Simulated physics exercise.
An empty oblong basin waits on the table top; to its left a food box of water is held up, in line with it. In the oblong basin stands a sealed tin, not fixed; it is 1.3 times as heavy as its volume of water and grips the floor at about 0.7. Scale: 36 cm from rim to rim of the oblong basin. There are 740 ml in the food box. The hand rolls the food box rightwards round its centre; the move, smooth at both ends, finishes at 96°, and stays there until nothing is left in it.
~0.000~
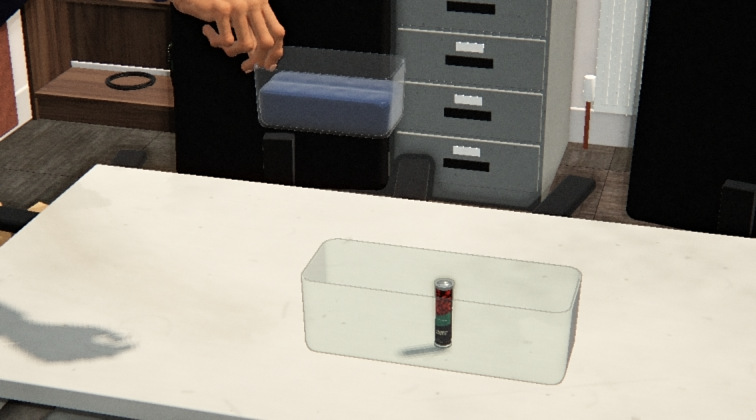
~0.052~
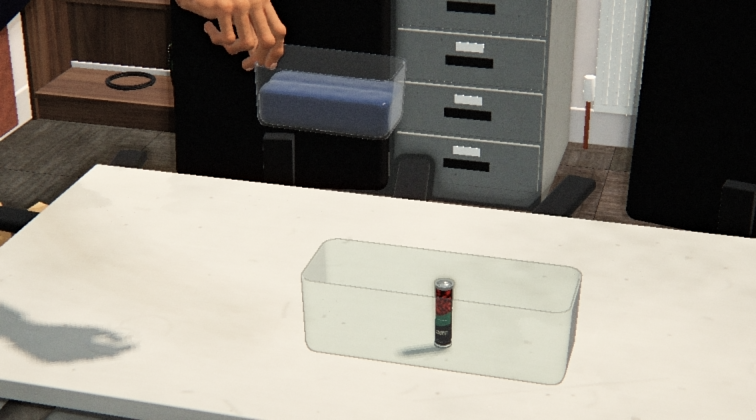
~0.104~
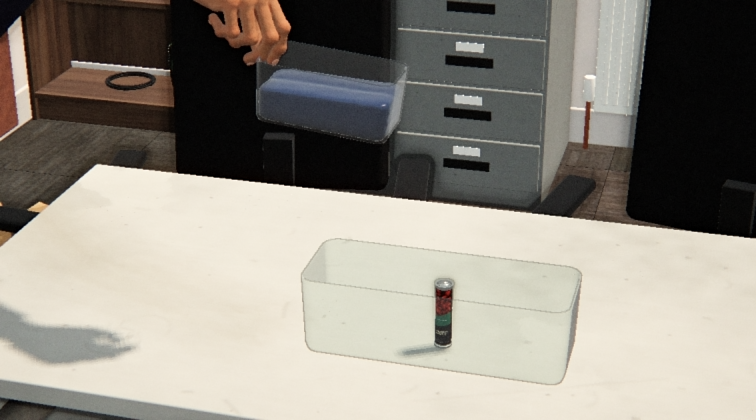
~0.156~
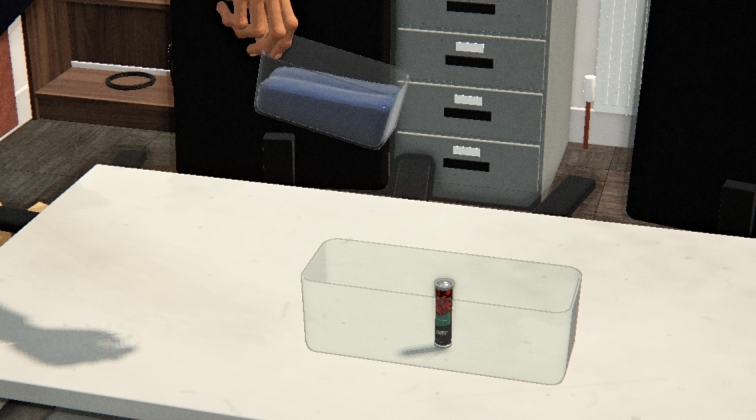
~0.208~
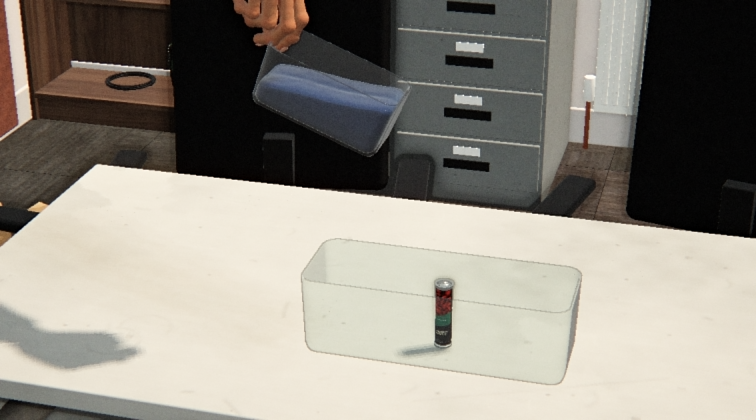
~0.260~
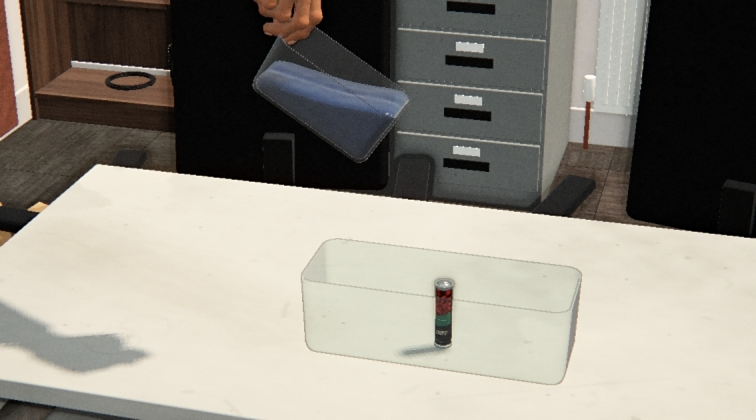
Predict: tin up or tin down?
The tin keeps standing.
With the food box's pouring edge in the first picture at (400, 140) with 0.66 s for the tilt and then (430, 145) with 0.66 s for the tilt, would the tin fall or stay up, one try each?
First it topples; then it remains upright.
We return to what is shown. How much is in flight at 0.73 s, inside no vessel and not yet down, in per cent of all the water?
Some 10 per cent.
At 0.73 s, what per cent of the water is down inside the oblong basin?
About 74 per cent.
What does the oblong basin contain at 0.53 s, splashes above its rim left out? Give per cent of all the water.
About 8 per cent.
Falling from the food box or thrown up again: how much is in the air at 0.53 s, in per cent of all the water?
Near 66 in a hundred.
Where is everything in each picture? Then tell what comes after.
In the first frame, it leans 0°; its right rim is at (399, 70); the water meets the walls at (269, 80) and (398, 92); the oblong basin's rim runs from (313, 259) to (576, 292); the tin's top is at (444, 286).
In the second frame, it leans 1°; its right rim is at (399, 72); the water meets the walls at (269, 79) and (398, 93).
In the third frame, it leans 6°; its right rim is at (401, 77); the water meets the walls at (269, 77) and (398, 94).
In the fourth frame, it leans 13°; its right rim is at (403, 86); the water meets the walls at (269, 75) and (399, 96).
In the fifth frame, it leans 22°; its right rim is at (404, 97); the water meets the walls at (269, 72) and (401, 99).
In the sixth frame, it leans 32°; its right rim is at (403, 110); the water meets the walls at (267, 68) and (405, 103).
After 0.53 s the tilt is 87° and 26 per cent is still to pour; the tin stands where it began.
After 0.73 s the tilt is 96° and 8 per cent is still to pour; the tin stands where it began.
After 0.94 s the tilt is 96° and 3 per cent is still to pour; the tin stands where it began.
After 1.16 s the tilt is 96° and 1 per cent is still to pour; the tin stands where it began.
In the end the tin stands where it began.
